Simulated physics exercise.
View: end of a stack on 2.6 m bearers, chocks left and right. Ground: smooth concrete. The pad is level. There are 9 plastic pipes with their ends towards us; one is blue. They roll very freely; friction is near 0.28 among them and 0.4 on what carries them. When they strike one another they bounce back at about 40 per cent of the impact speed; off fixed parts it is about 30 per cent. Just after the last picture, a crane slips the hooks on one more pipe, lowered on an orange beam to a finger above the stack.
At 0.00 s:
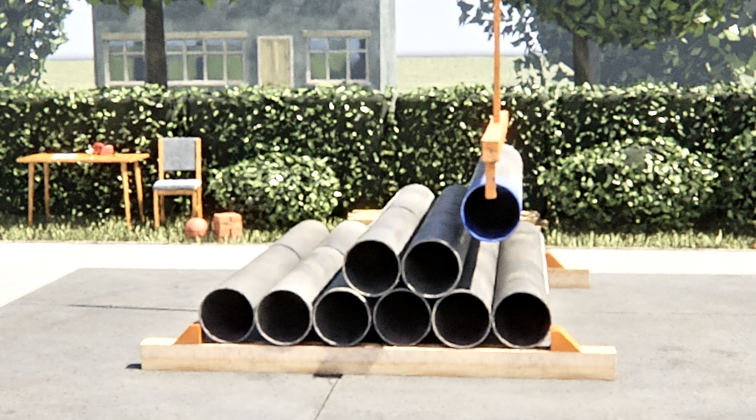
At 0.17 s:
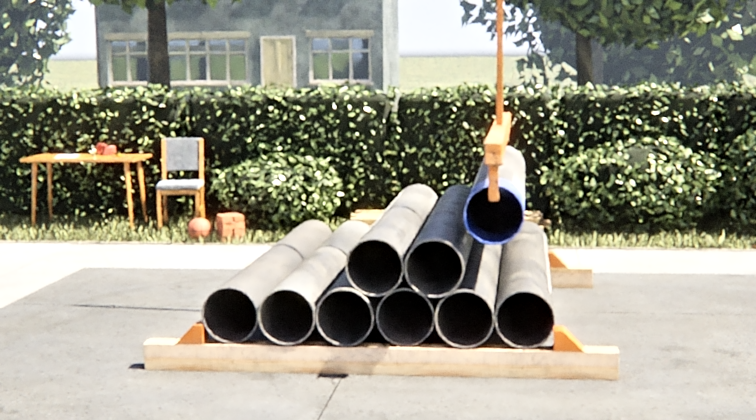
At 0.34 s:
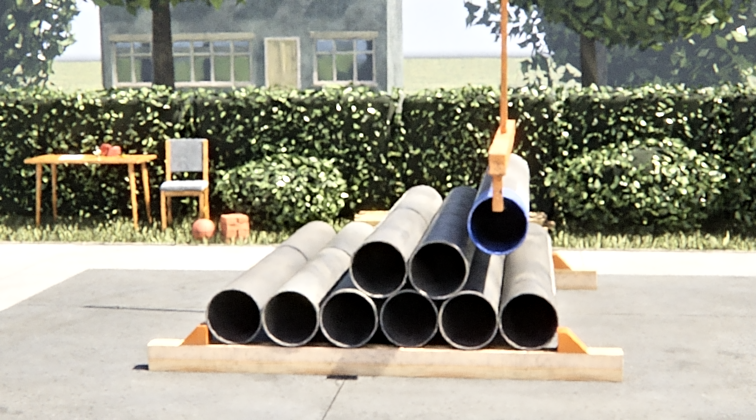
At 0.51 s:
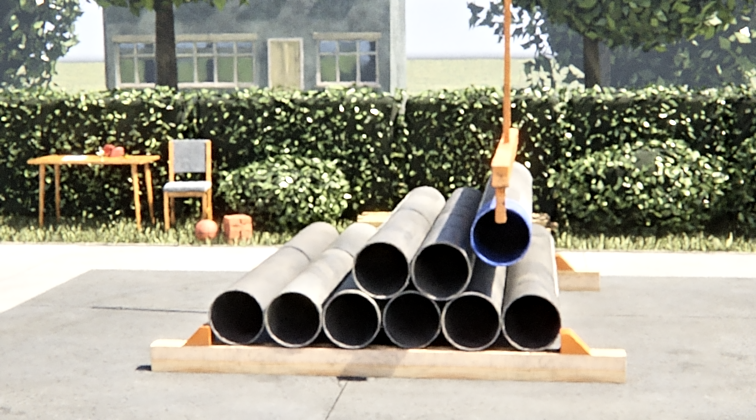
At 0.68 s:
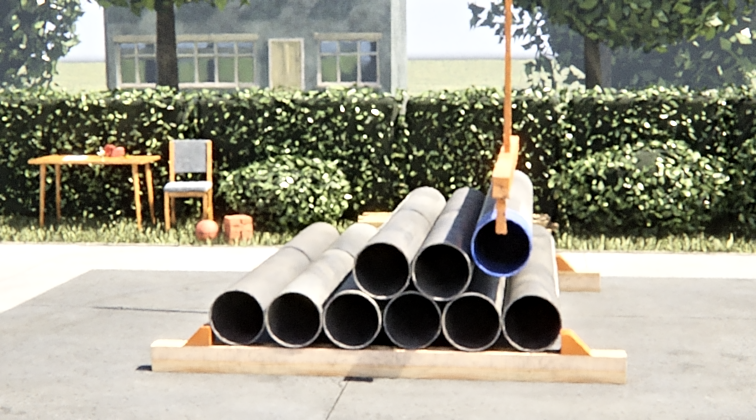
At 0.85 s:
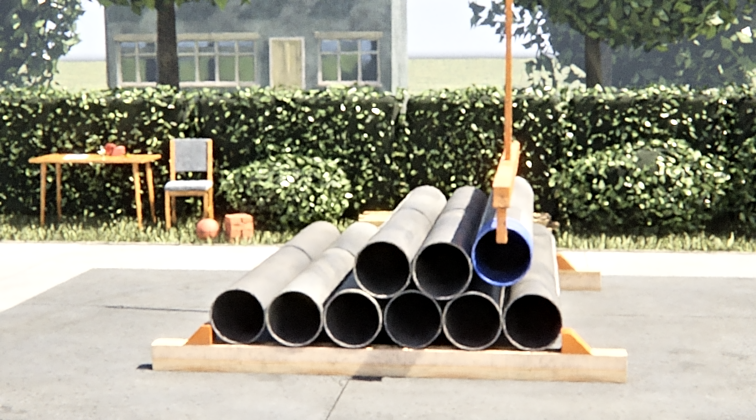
A blue-rimmed pipe hung from an orange beam and was lowered slowly at the right side of a stack of dark-mouthed pipes, down beside the upper ones, while the stacked pipes stayed still.
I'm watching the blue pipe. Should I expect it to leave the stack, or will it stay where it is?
Expect it to stay where it is.
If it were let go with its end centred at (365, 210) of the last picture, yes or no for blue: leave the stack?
In that case blue stays put.
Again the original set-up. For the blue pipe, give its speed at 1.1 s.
Estimate: Some 0.1 m/s.
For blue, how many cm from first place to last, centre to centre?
Blue ends up 30 from where it began.
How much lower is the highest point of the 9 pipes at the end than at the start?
30 cm.
After 1.1 s, blue is up on others, 30 cm inside the right chock, rolling right; 0 of 9 are outside the chocks.
After 1.4 s, no change for blue; 0 of 9 are outside the chocks.
At rest (1.6 s), blue is up on others, 30 cm inside the right chock; 0 of 9 are outside the chocks.
